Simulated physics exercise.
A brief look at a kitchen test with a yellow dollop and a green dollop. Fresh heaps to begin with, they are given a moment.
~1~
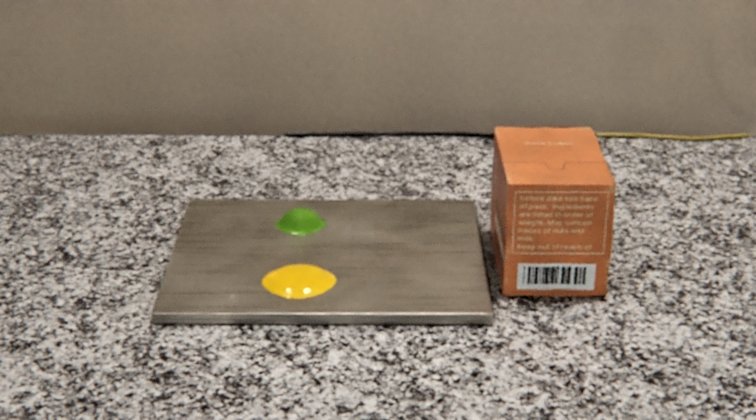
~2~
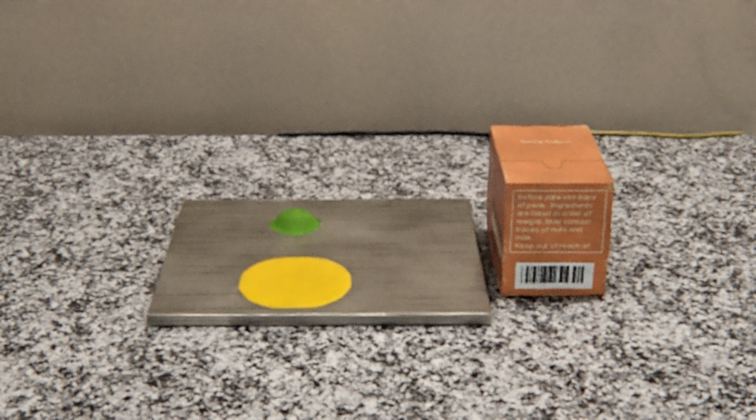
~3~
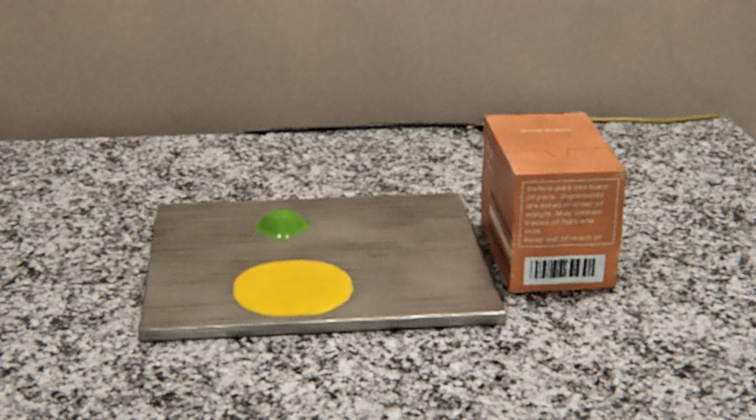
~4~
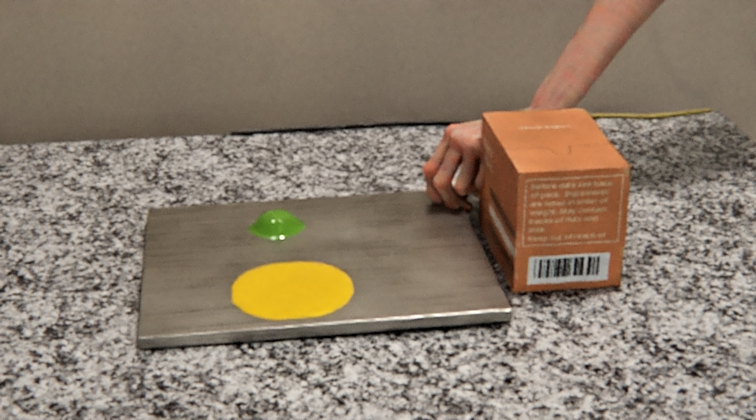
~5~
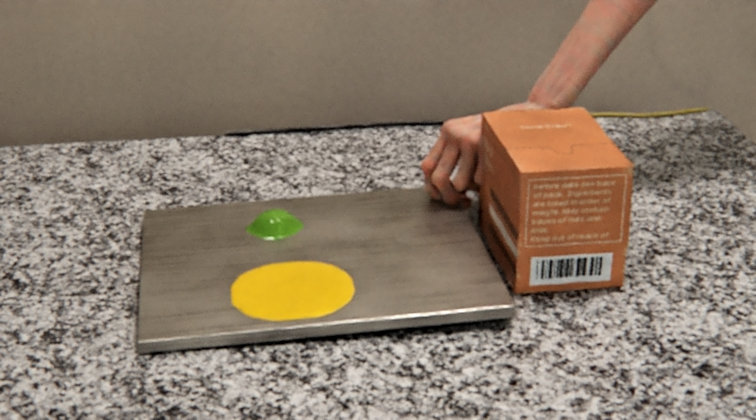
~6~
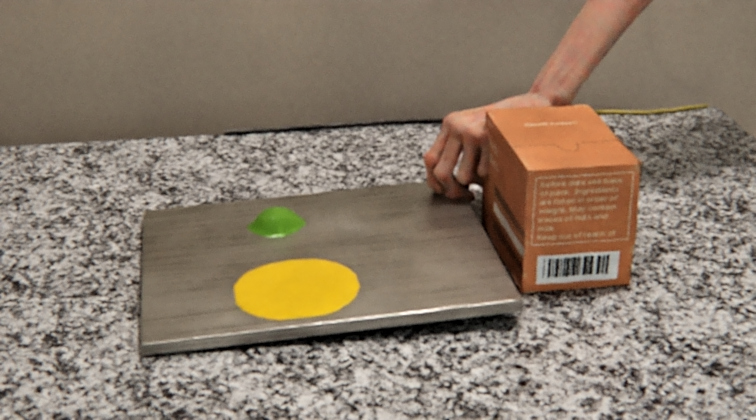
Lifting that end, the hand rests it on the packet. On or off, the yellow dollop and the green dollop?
Take the yellow dollop first: It goes over; then the green dollop keeps its place.
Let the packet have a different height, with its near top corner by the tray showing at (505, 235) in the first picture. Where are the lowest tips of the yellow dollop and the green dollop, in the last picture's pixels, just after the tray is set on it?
Roughly (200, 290) and (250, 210).
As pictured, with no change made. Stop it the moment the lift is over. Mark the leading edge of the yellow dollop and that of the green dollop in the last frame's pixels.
First at (156, 295), then at (237, 190).
Shortly, slope about 24°; the yellow dollop has crept down a long way; the green dollop has not moved.
Then, the yellow dollop is dripping off the low end; the green dollop has not moved.
At the finish, slope about 24°; the yellow dollop is dripping off the low end; the green dollop has not moved.
